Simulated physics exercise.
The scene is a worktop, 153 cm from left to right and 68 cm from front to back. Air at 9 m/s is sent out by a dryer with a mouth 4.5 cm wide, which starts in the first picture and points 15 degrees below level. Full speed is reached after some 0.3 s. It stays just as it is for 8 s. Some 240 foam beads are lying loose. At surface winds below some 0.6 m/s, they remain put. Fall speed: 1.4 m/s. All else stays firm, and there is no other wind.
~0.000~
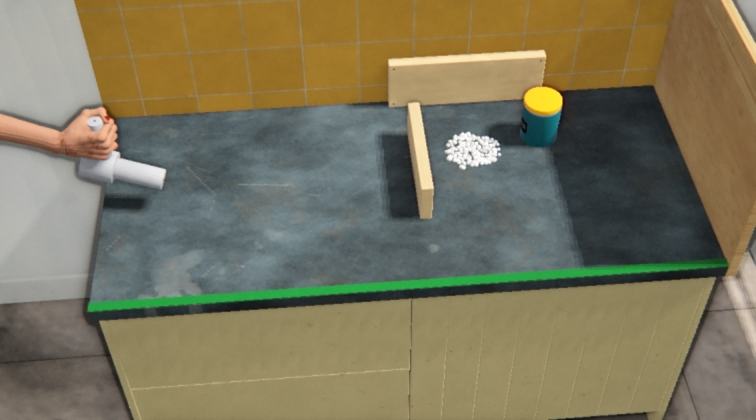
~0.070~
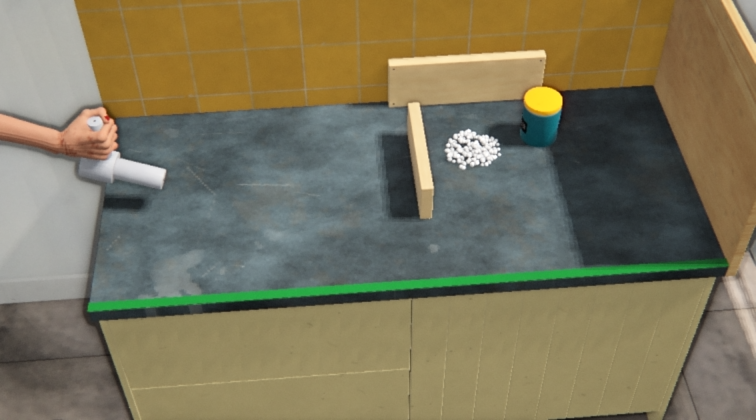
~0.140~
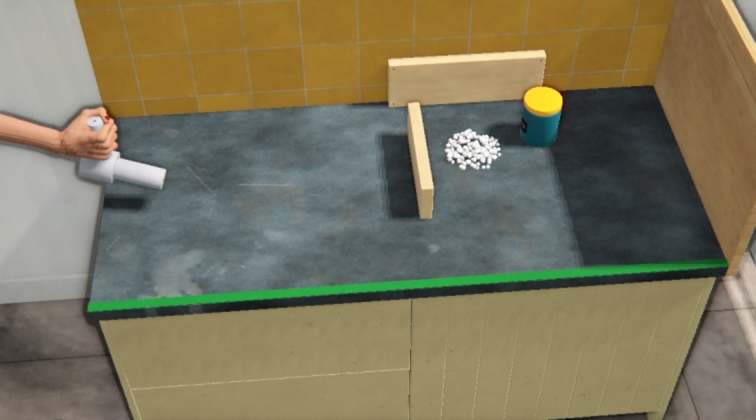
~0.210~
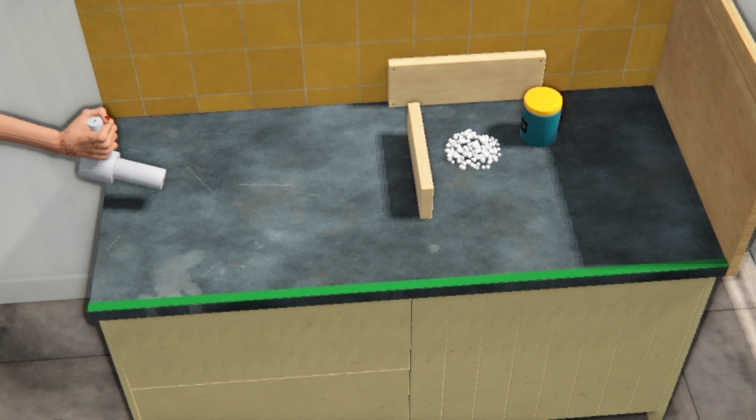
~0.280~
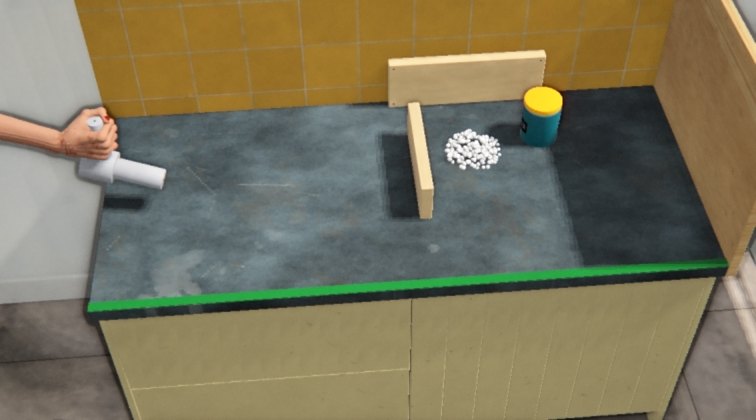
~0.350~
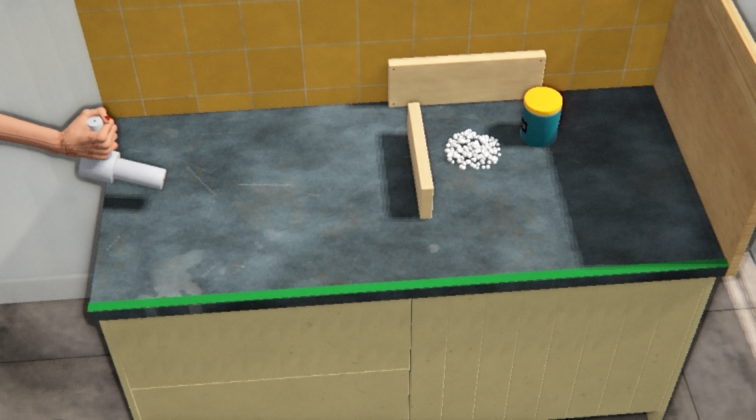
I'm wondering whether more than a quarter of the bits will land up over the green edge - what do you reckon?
The quarter limit holds.
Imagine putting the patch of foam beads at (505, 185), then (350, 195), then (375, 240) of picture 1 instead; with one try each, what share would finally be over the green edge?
Results, one try each: 0 %, 10 %, 90 %.
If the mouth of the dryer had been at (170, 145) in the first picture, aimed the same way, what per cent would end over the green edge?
I'd put it at around 0 per cent.
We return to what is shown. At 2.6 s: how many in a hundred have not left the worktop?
I'd put it near 100 per cent at that time.
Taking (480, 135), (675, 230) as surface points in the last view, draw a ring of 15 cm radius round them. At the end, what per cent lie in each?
I would say around 100 % and 0 % respectively.
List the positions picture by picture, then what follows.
The middle of the foam beads is near (473, 152), none has stirred yet and the mouth of the dryer is at (163, 180), in the first frame.
The middle of the foam beads is near (470, 150), none has stirred yet and the green edge is centred on (414, 289), in the second frame.
The middle of the foam beads is near (473, 152), none has stirred yet, the top of a board is at (420, 144) and the top of a jar is at (544, 99), in the third frame.
The middle of the foam beads is near (473, 152) and none has stirred yet, in the fourth frame.
The middle of the foam beads is near (473, 152) and none has stirred yet, in the fifth frame.
The middle of the foam beads is near (473, 152) and none has stirred yet, in the sixth frame.
After 1.6 s, 10 % are on the move or not yet settled, 0 % are over the green edge; the middle of those still in play is near (473, 152).
After 2.6 s, 9 % are on the move or not yet settled, 0 % are over the green edge; the middle of those still in play is near (473, 152).
After 4.4 s, 9 % are on the move or not yet settled, 0 % are over the green edge; the middle of those still in play is near (473, 152).
After 8.0 s, at the end, 0 % are over the green edge; the middle of those still in play is near (473, 152).
